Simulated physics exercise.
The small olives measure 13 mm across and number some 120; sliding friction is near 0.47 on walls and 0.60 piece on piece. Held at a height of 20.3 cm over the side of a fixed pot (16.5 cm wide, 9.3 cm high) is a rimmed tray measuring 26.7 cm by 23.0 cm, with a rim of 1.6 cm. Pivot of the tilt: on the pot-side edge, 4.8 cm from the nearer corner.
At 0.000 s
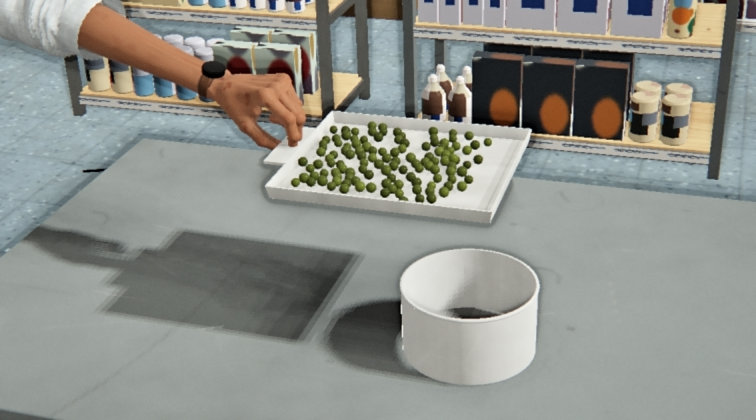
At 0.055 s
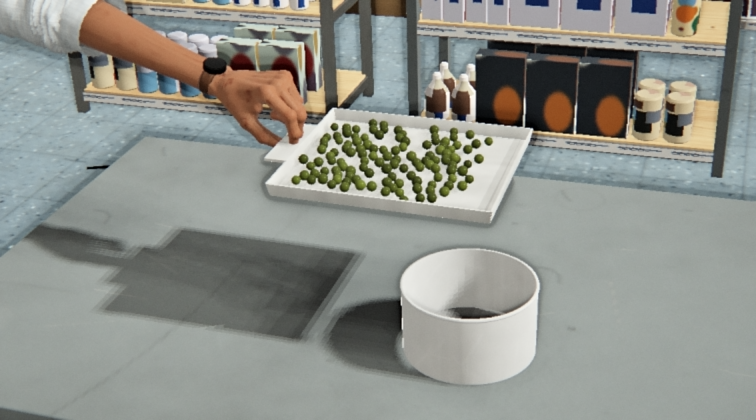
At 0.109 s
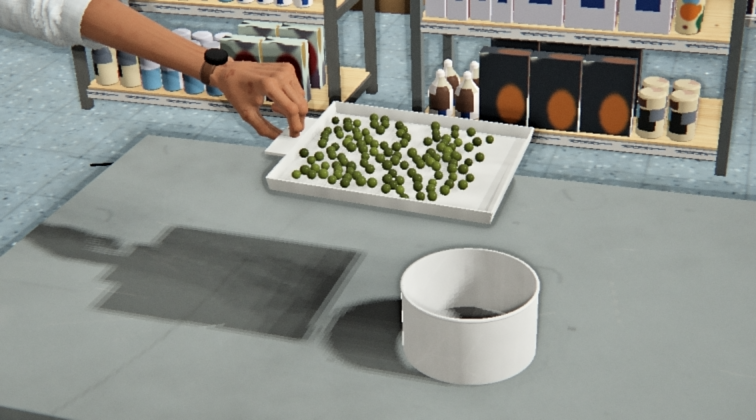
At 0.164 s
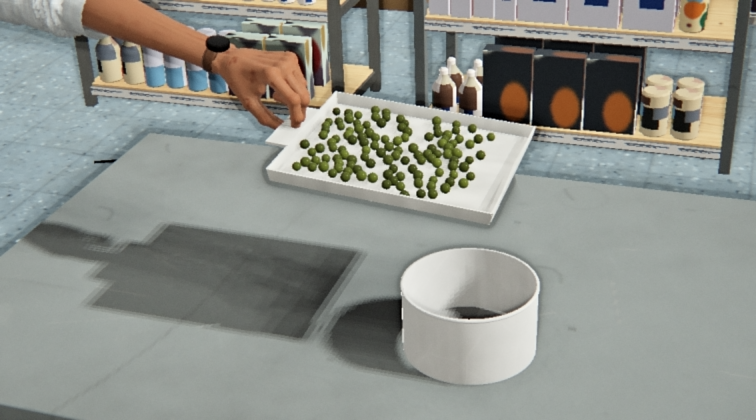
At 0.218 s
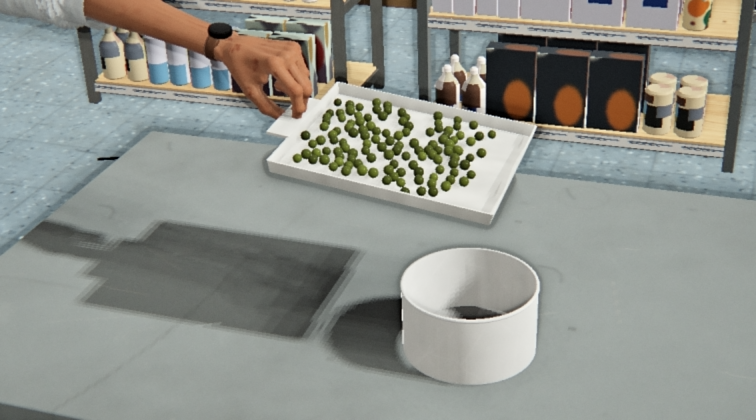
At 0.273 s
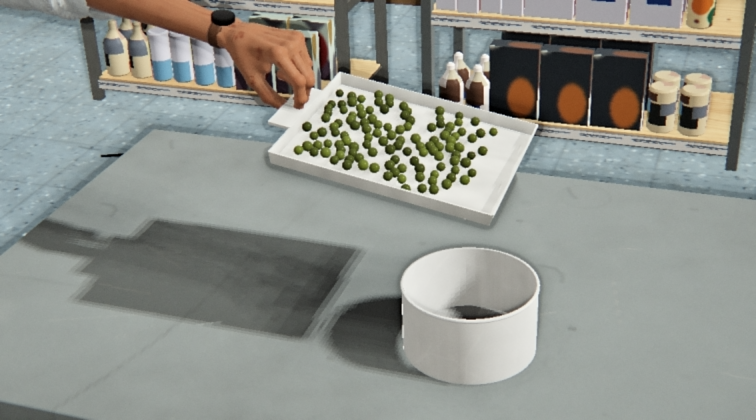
A hand slightly tilts a white tray of small green olives, raising its left side.
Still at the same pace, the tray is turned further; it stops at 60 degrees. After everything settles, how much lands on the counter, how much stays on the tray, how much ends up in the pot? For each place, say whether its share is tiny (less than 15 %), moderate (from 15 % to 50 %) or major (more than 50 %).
As I see it, counter: Looks like a minor amount; tray: Looks like over half the load; pot: Looks like a minor amount.
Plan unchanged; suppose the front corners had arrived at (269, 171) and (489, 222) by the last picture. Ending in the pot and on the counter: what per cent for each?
Final per cent - pot 5, counter 5.
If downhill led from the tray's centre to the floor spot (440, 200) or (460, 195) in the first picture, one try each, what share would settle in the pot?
Around 0 % for the first direction, around 0 % for the second.
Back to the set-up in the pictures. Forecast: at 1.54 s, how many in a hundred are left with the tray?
I'd say close to 100 per cent.
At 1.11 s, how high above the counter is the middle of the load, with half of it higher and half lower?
The halfway mark sits at about 26 cm.
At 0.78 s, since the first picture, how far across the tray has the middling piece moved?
Displacement on the tray: About 11 cm.
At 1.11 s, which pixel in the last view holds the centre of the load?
By then the middle of the load sits around (491, 150).
After 0.78 s, tilt 34 degrees; the tray holds 100 %, the pot 0 %.
After 1.11 s, tilt 49 degrees; the tray holds 100 %, the pot 0 %.
Then, at 1.54 s, tilt 60 degrees; the tray holds 100 %, the pot 0 %.
By 1.8 s all is still; counter 0 %, tray 100 %, pot 0 %.
